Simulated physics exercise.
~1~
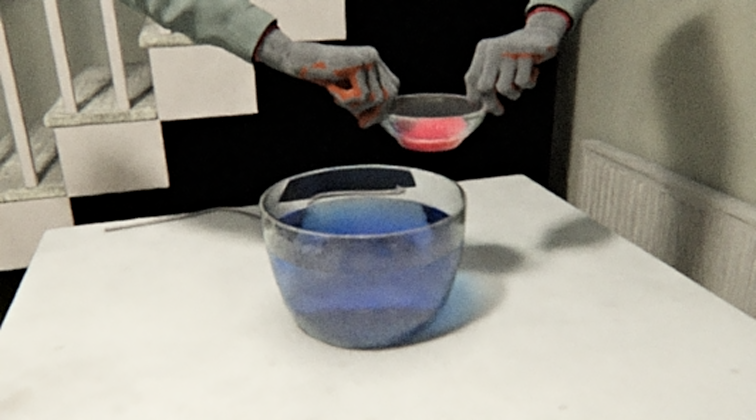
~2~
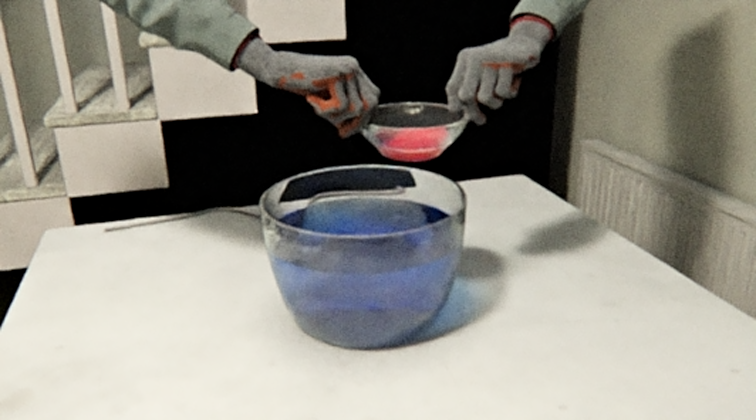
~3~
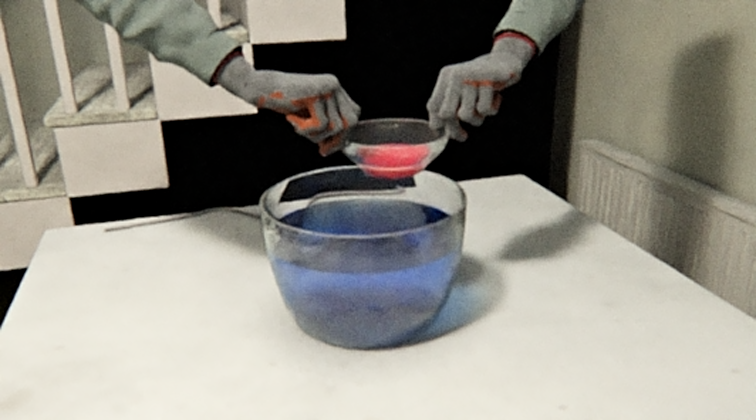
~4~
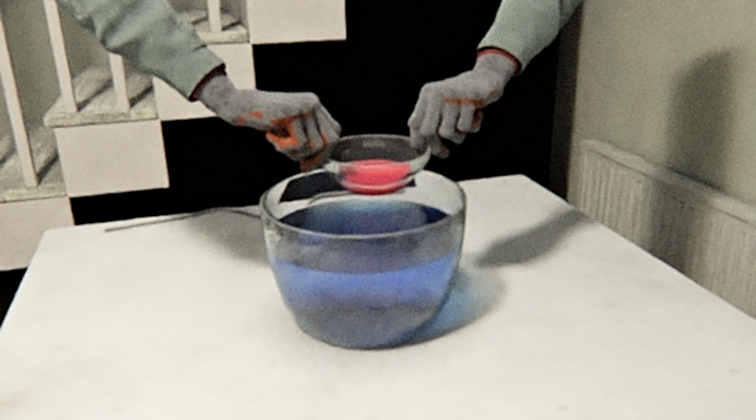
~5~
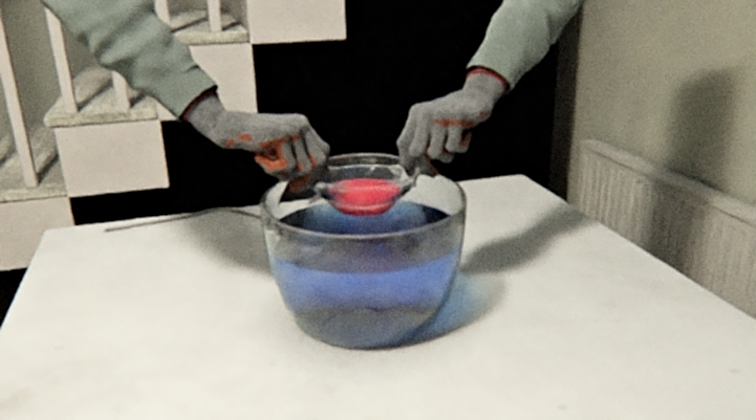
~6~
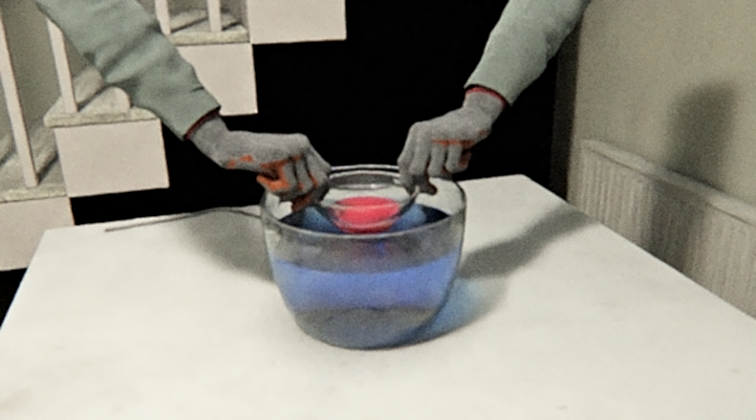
A small glass bowl of red liquid, held by two grey-gloved hands, moves down and slightly left above a large clear basin of blue water on a white table, lowering past the rim to just over the water.
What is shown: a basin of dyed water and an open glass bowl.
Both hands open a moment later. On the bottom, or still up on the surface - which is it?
Up on the surface.
Shortly, the bowl dips into the dyed water.
Then, it bobs and steadies.
At the finish, the bowl floats with about half of its side showing.
